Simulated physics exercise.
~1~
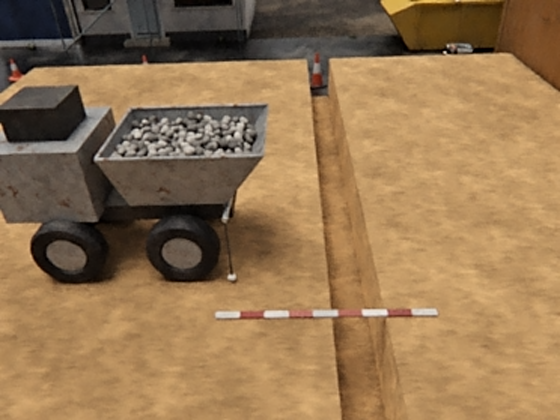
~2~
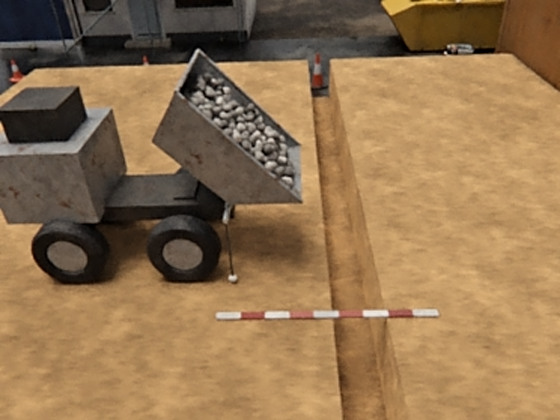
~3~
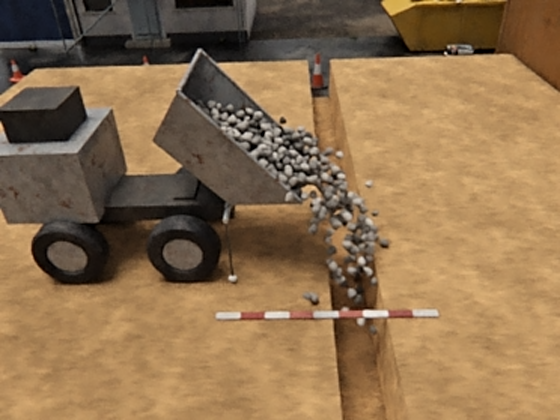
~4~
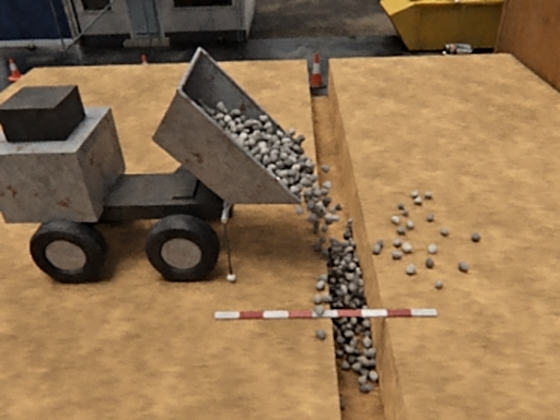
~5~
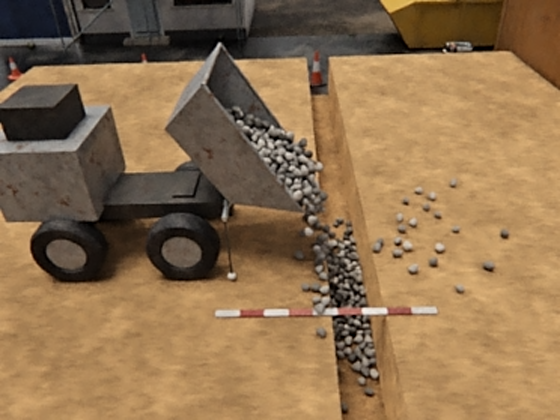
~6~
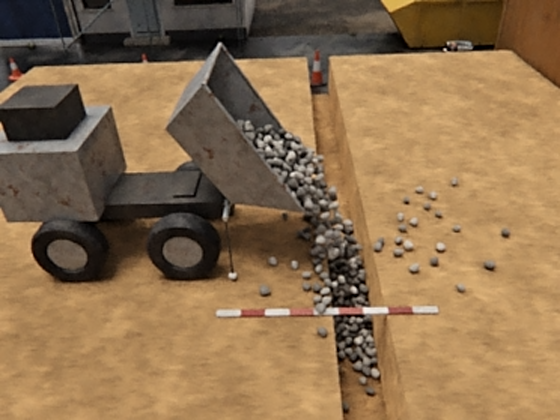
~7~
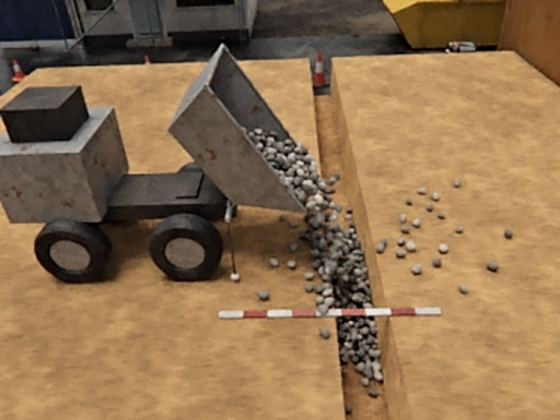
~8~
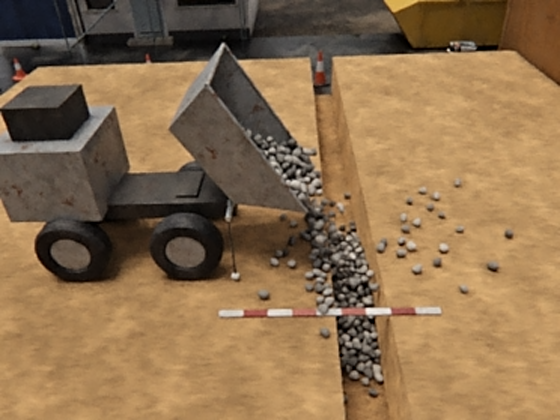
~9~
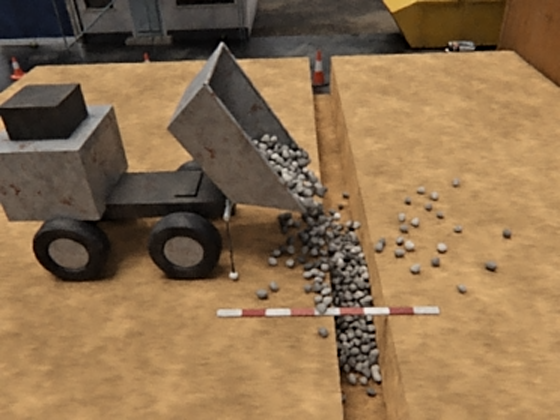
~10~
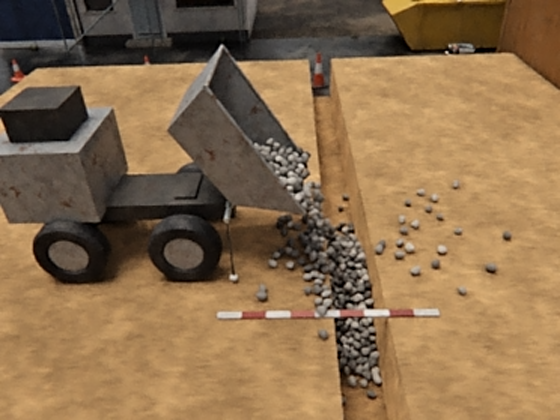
A small grey dumper with black wheels, its open body full of rounded grey stones, stands at the left on sandy ground, seen from above by a slightly swaying camera. A narrow trench runs ahead of it, with a red-and-white staff lying across and a yellow skip behind. The body tips steeply to the right, and stones pour over its lip into the trench, a few scattering on the far side. It tips further, and more stones slide out, heaping up at the near edge. The flow dwindles, leaving the body raised with some stones still inside and most in the trench.
